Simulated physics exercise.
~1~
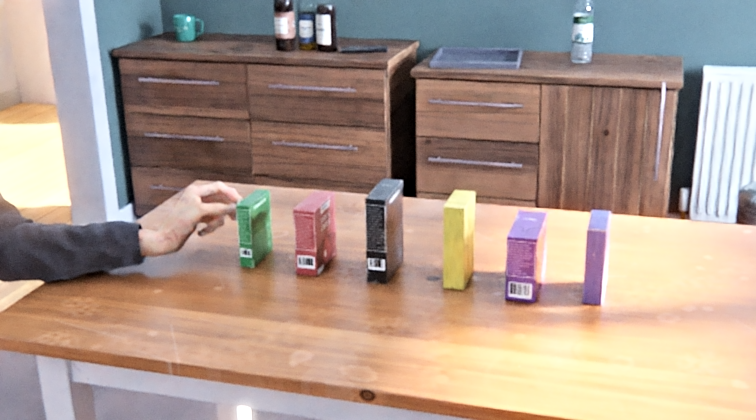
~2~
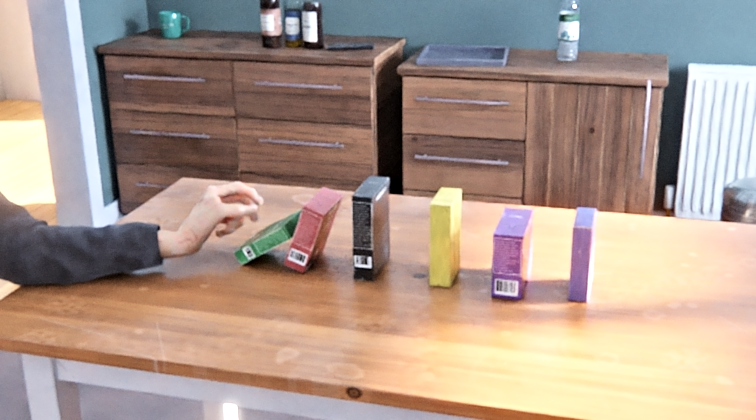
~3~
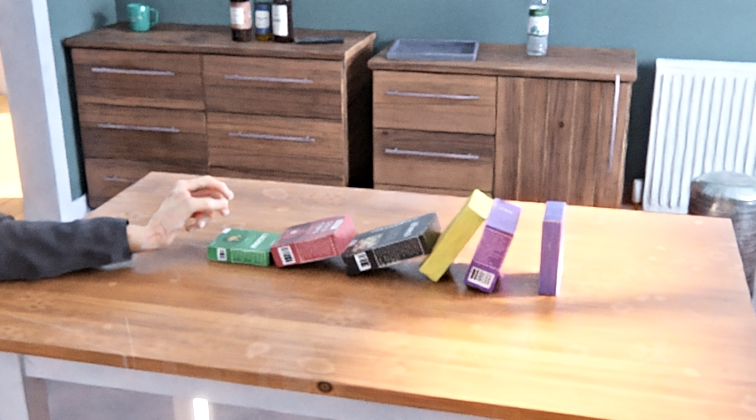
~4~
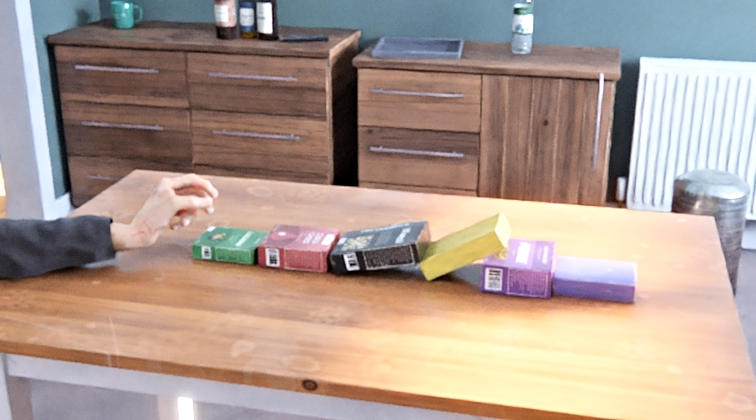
A hand tips the green box, and the row of six boxes topples rightward in sequence.
